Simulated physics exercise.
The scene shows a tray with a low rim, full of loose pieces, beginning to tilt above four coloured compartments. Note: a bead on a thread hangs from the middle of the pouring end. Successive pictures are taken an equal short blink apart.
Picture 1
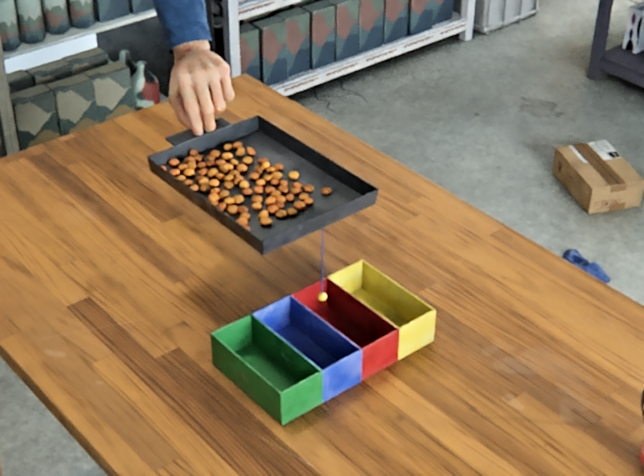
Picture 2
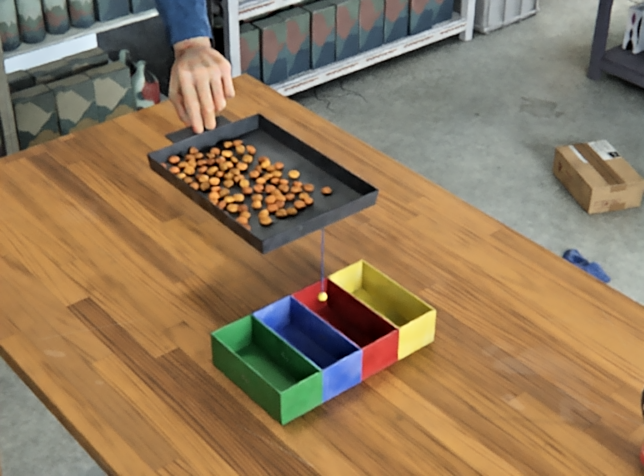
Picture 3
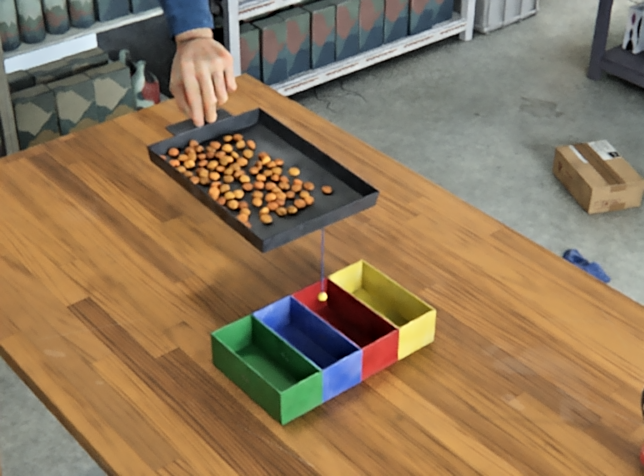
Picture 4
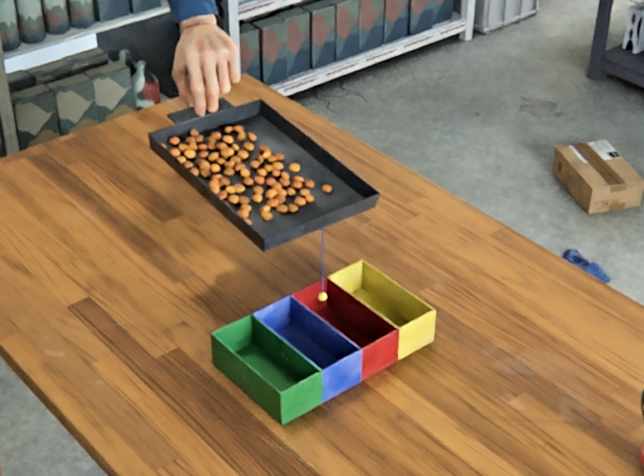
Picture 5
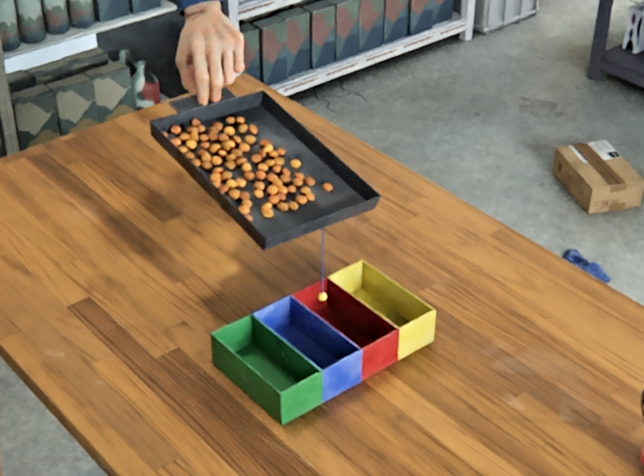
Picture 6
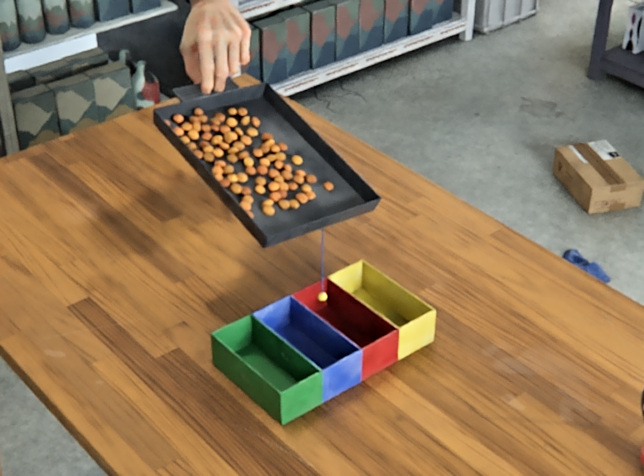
At first, a hand holds a dark tray of small brown pieces nearly level above green, blue, red and yellow compartments on a wooden table. The hand then gradually raises the tray's back end, tilting it toward the front right, while the pieces stay bunched and the hanging bead barely moves.
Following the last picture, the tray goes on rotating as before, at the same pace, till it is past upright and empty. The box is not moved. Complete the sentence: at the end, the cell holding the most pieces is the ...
... Yellow cell.
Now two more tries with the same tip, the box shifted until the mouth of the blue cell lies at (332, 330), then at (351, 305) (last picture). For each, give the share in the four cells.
Near 100 and 100 percent respectively.
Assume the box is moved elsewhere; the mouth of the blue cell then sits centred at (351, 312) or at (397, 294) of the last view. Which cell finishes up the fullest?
The answer is that red cell for the first try and blue for the second.
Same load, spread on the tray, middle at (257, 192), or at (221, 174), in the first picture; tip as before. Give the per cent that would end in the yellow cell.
Around 80 percent the first time, around 70 percent the second.
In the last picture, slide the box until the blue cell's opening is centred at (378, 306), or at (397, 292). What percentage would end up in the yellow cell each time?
Around 0 and then 0 per cent.
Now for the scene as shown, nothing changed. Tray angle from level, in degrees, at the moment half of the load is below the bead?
Tilt: Around 100 degrees.
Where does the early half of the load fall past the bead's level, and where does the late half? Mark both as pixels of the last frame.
First around (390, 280), afterwards around (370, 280).
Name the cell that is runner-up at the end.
That would be red.
Soon, tray tipped steeply; nearly all on the tray; a stray few falling or outside the box.
A while on, tray tipped right over; about a third on the tray; about a third in the yellow cell; a stray few in the red cell; about a quarter falling or outside the box.
Towards the end, tray tipped past a quarter turn; most in the yellow cell; a small part in the red cell; a small part falling or outside the box.
Finally, tray tipped past a quarter turn; most in the yellow cell; a small part in the red cell; none in the green cell; none in the blue cell; a small part outside the box.
